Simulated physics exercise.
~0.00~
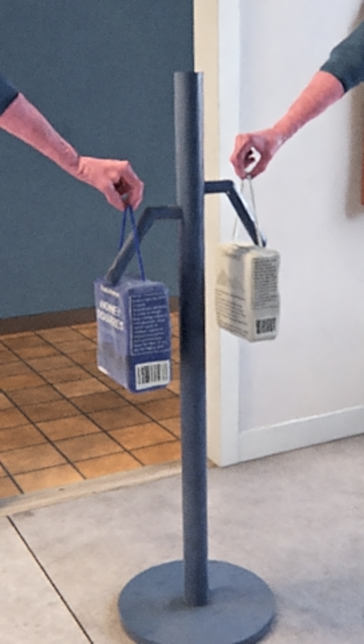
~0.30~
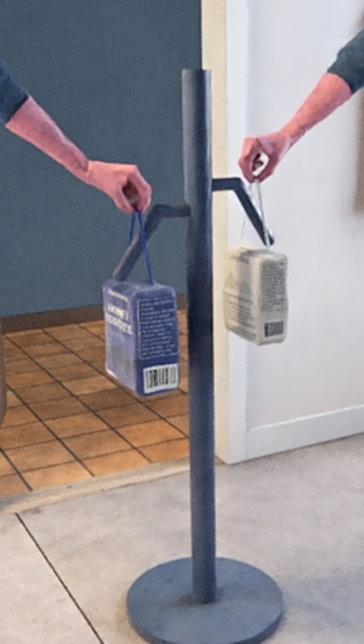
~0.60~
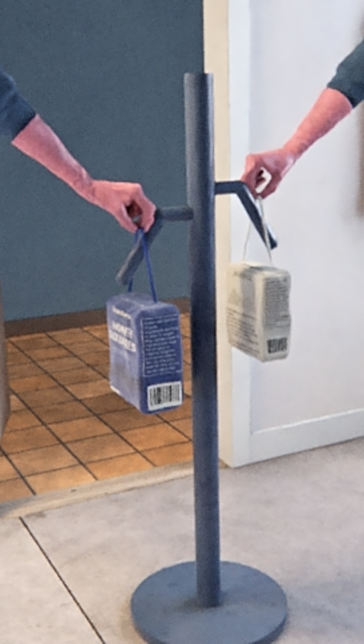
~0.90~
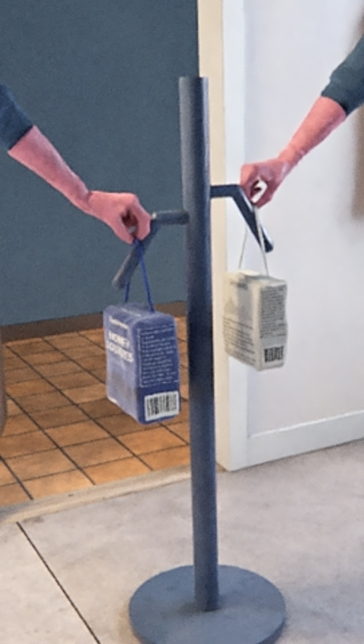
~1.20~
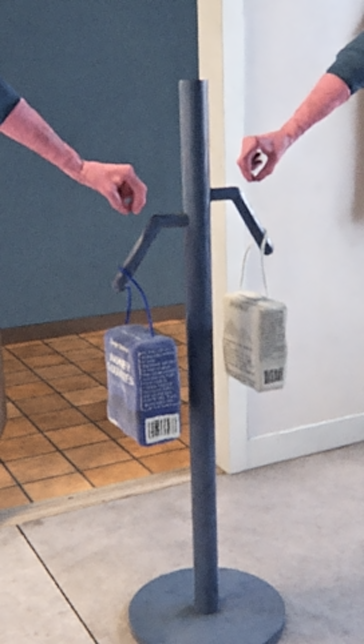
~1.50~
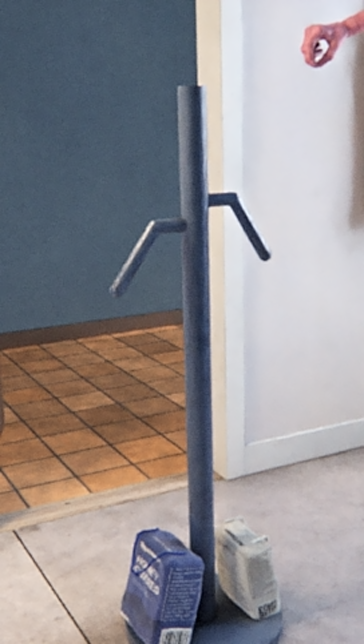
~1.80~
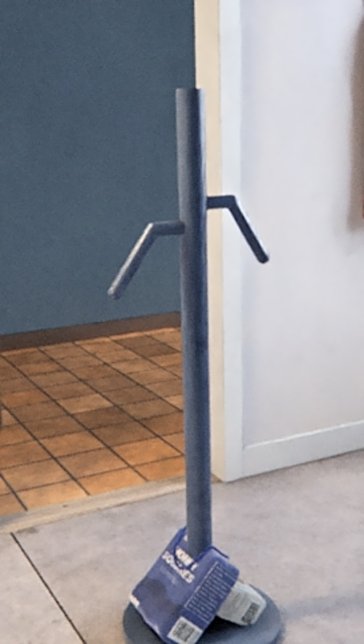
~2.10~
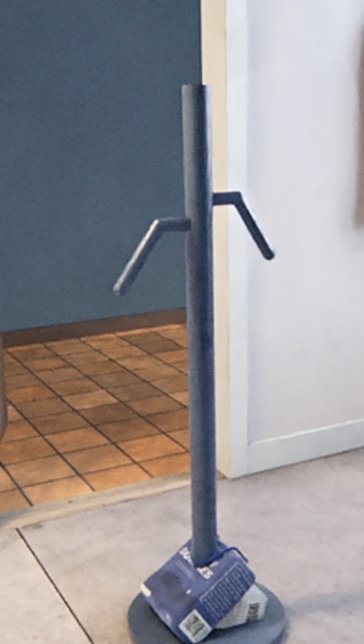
Beside a doorway, two hands hang blue and white sacks on pegs, but both fall.
